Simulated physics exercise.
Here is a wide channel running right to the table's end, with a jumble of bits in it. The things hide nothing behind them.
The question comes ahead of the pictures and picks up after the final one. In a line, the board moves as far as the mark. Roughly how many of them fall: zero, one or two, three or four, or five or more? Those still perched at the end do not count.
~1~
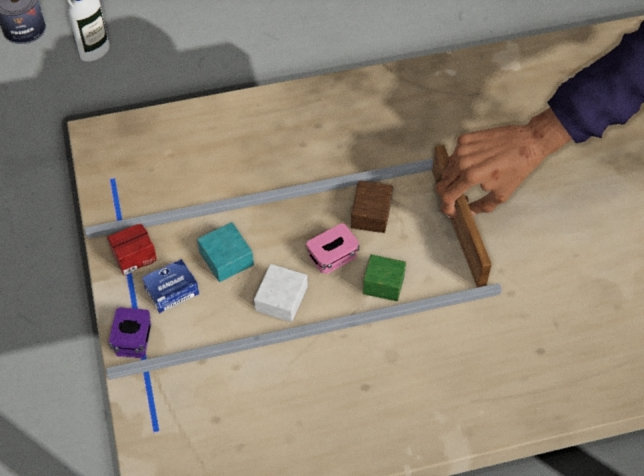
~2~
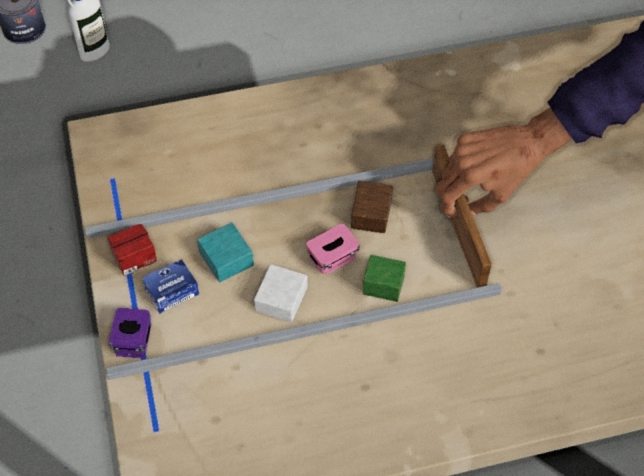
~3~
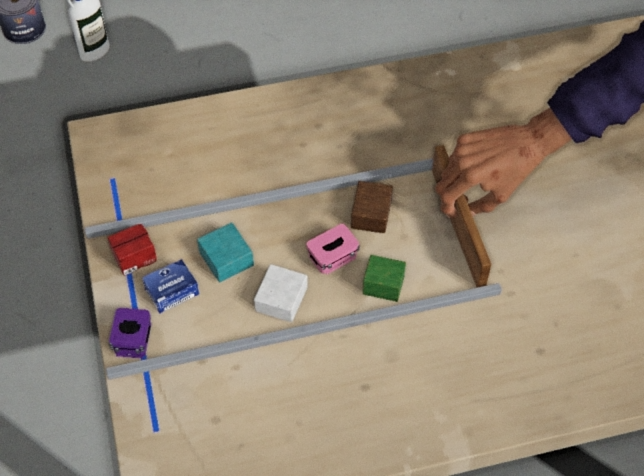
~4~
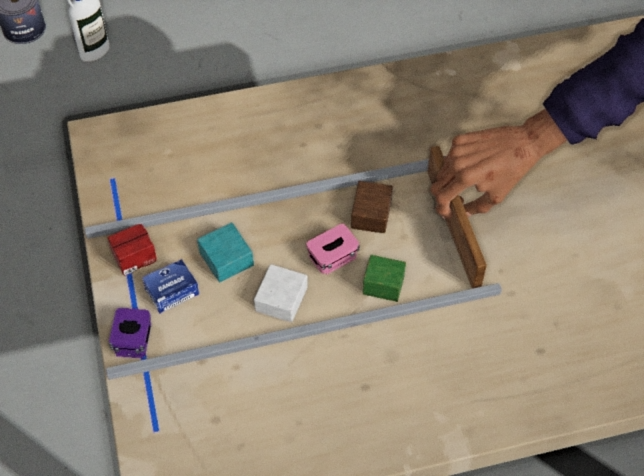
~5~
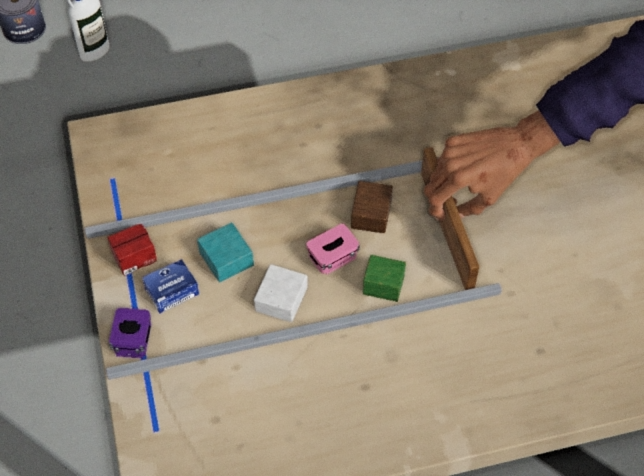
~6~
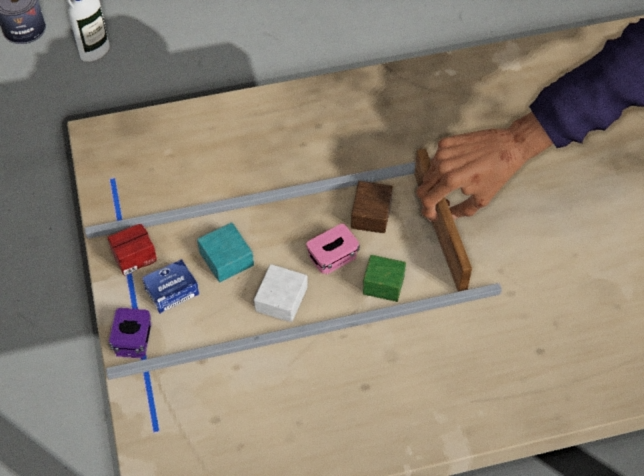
Five or more.
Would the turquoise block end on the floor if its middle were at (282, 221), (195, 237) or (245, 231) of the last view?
Try one: It ends up off. Try two: It ends up off. Try three: It ends up off.
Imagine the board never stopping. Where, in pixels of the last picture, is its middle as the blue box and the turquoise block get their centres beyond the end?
The middle is at (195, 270) when it's the blue box, and at (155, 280) when it's the turquoise block.
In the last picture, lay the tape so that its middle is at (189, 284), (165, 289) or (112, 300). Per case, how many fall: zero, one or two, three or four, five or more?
Tape one gives one to two, tape two gives 3 or 4, and tape three gives five or more.
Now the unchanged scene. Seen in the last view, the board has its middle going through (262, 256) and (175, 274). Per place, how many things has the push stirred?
First 6, then 8.
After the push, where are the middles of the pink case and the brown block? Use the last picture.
Final pixels, roughly: (118, 302) for the first, (108, 263) for the other.
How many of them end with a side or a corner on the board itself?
At rest, 3 are in contact.
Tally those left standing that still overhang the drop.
The total here is 0.
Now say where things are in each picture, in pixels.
The first frame shows purple case (132, 333); red box (133, 249); blue box (171, 286); board (460, 215); tape (133, 295).
The second frame shows red box (133, 249); turquoise block (226, 252).
The third frame shows blue box (171, 286); brown block (372, 207).
The fourth frame shows purple case (132, 333); green block (384, 278).
The fifth frame shows red box (133, 249); pink case (333, 250).
The sixth frame shows purple case (132, 333); red box (133, 249); blue box (171, 286); board (442, 219); tape (133, 295).
Soon after, none off yet; purple case at rest near (132, 333); red box at rest near (133, 249); blue box at rest near (171, 286).
By the end, the number that fall off is five or more; fallen, white block, turquoise block, blue box, red box and purple case.
